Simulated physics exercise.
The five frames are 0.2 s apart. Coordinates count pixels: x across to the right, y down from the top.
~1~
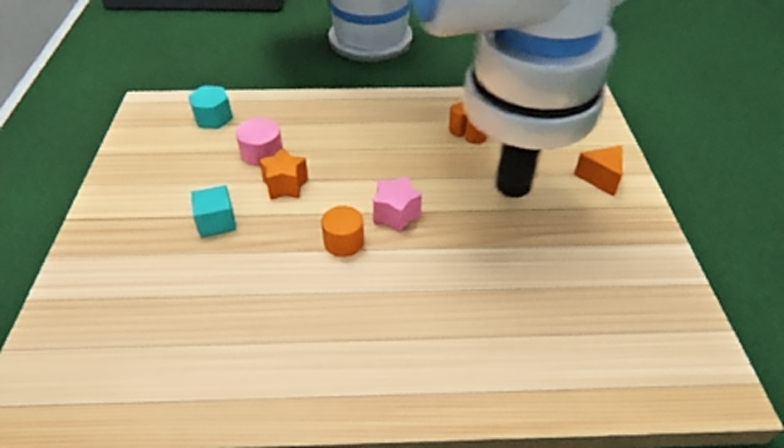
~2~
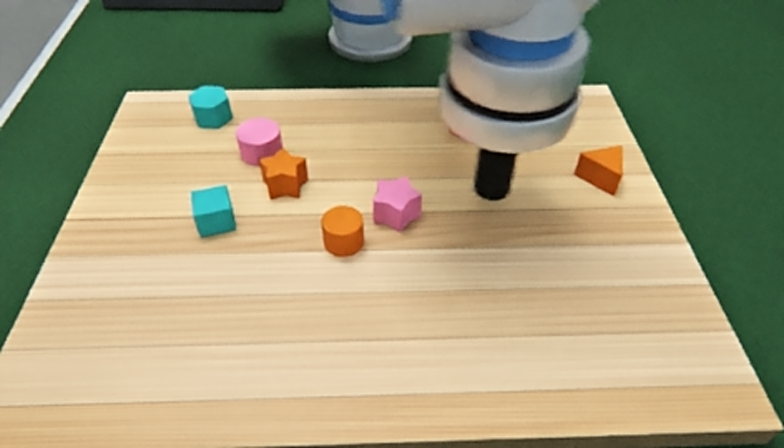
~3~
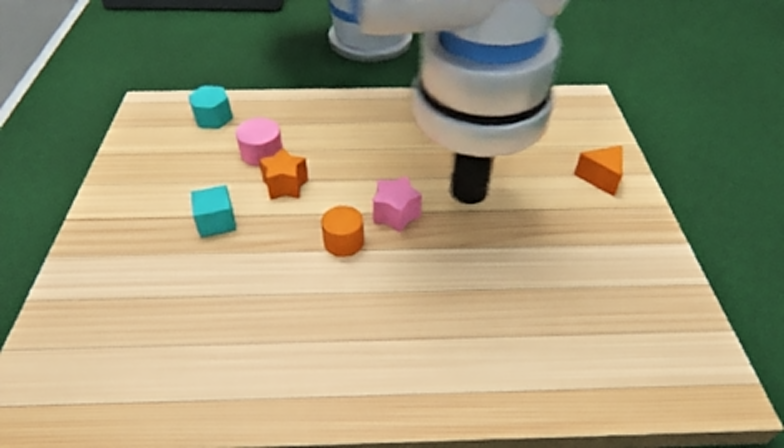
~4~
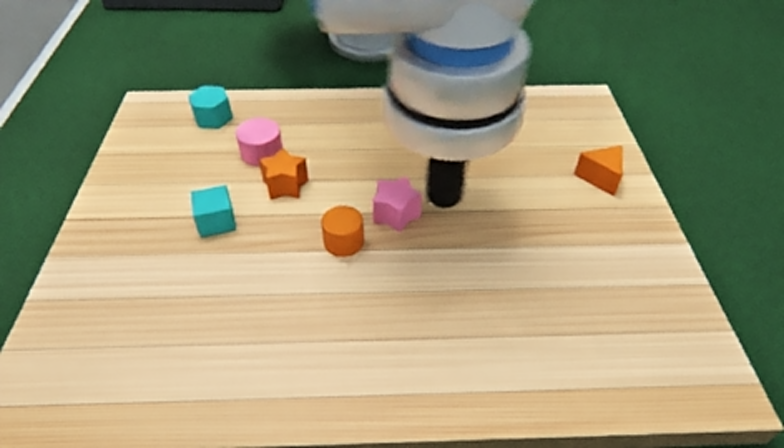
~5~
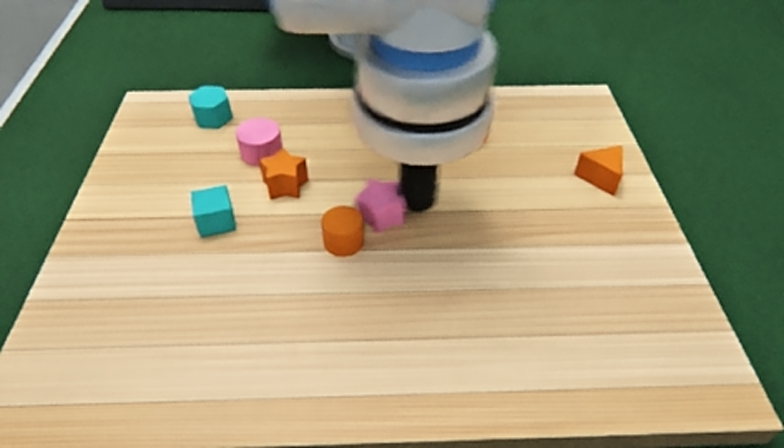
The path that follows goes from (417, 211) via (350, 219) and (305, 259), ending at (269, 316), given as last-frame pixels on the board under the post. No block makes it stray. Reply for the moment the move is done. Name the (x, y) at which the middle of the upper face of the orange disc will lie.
Top centre: (216, 305).
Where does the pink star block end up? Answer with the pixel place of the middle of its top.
It will end up at (276, 212).
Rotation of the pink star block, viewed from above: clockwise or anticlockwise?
From above, clockwise.
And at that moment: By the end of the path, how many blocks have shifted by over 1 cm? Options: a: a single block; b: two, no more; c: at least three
The answer is b.
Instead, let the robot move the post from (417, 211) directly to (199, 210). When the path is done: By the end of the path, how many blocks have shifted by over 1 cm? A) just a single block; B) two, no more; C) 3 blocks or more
That would be C.
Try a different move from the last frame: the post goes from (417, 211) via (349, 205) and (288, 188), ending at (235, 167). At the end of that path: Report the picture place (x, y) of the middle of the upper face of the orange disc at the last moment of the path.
It should be at (319, 227) by then.
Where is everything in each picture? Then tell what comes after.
Tip of the post (513, 186), middles of tops, orange star block (282, 163), orange disc (342, 220), pink star block (396, 192), in the first frame.
Post (492, 189), nothing pushed, in the second frame.
Post (469, 193), nothing pushed, in the third frame.
Post (444, 196), nothing pushed, in the fourth frame.
Post (417, 200), orange star block (282, 163), orange disc (342, 220), pink star block (381, 193), in the fifth frame.
What follows on the original path. One third of the way, post (349, 208); orange disc (297, 236); pink star block (310, 202).
Two thirds of the way, post (303, 248); orange disc (269, 263); pink star block (276, 212), turned 40° clockwise.
At the end, post (266, 305); orange star block unmoved; orange disc (216, 305); pink star block (276, 212), turned 40° clockwise.
